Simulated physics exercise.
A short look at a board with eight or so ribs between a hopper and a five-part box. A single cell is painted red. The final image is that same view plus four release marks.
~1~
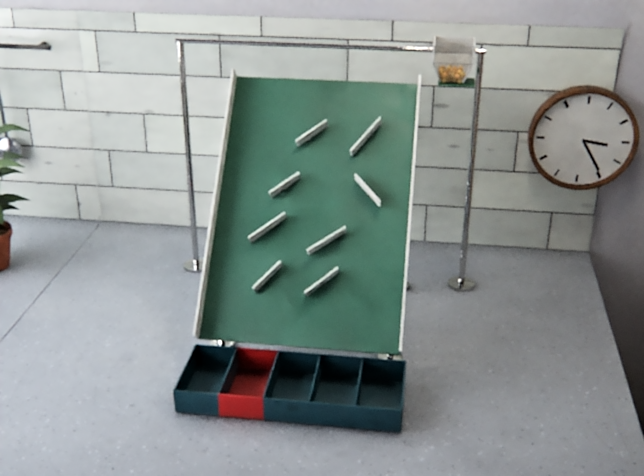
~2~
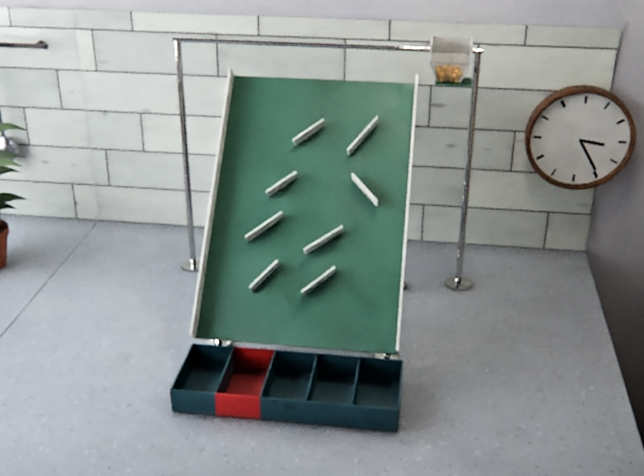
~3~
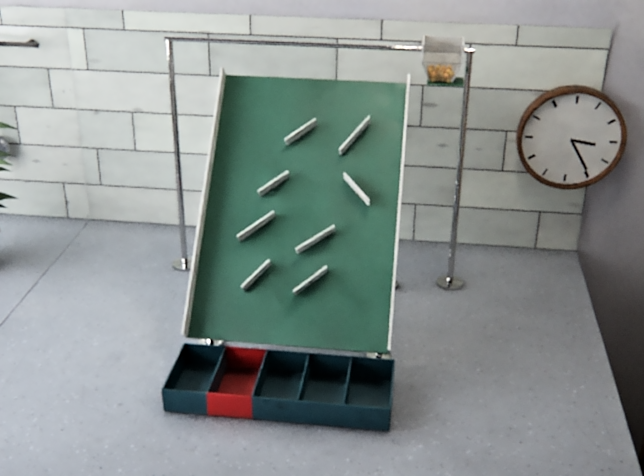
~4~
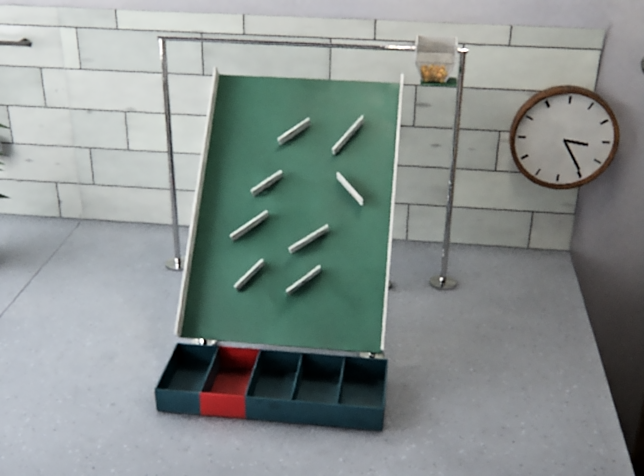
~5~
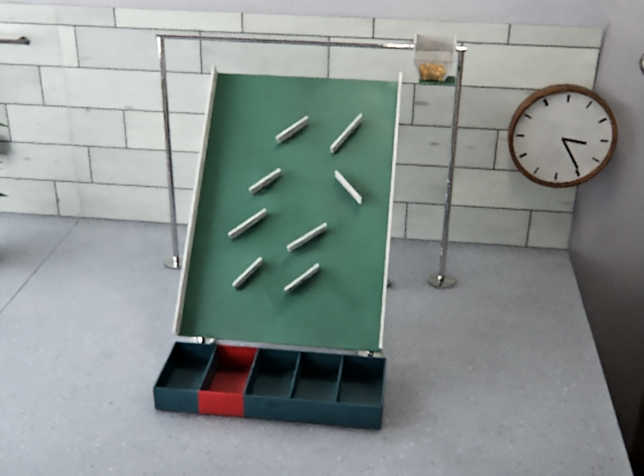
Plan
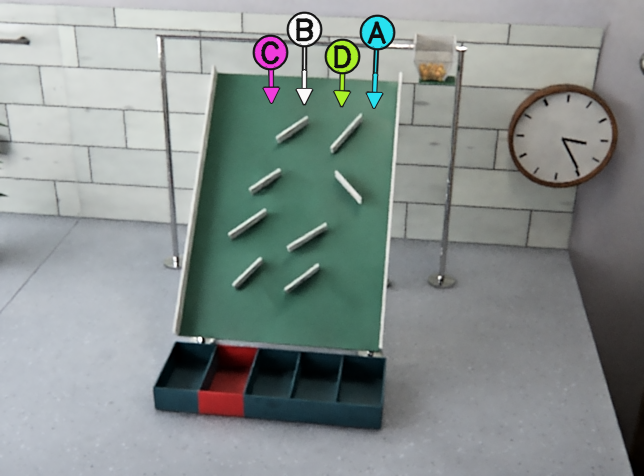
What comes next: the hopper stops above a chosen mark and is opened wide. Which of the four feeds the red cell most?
Use mark D.
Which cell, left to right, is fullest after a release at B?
The first.
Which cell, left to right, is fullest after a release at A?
The fifth.
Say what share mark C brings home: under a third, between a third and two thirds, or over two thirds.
Mark C gives under a third.
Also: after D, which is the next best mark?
The answer is B.
On the marked copy, mark A meets the board at (374, 102); mark B meets the board at (304, 98); mark C meets the board at (271, 97); mark D meets the board at (341, 100).
With A, not one piece in the red cell, almost all in other cells, about a tenth outside the box.
With B, about a tenth in the red cell, the larger part in other cells.
With C, not one piece in the red cell, almost all in other cells.
With D, roughly a third in the red cell, roughly half in other cells, about a tenth outside the box.
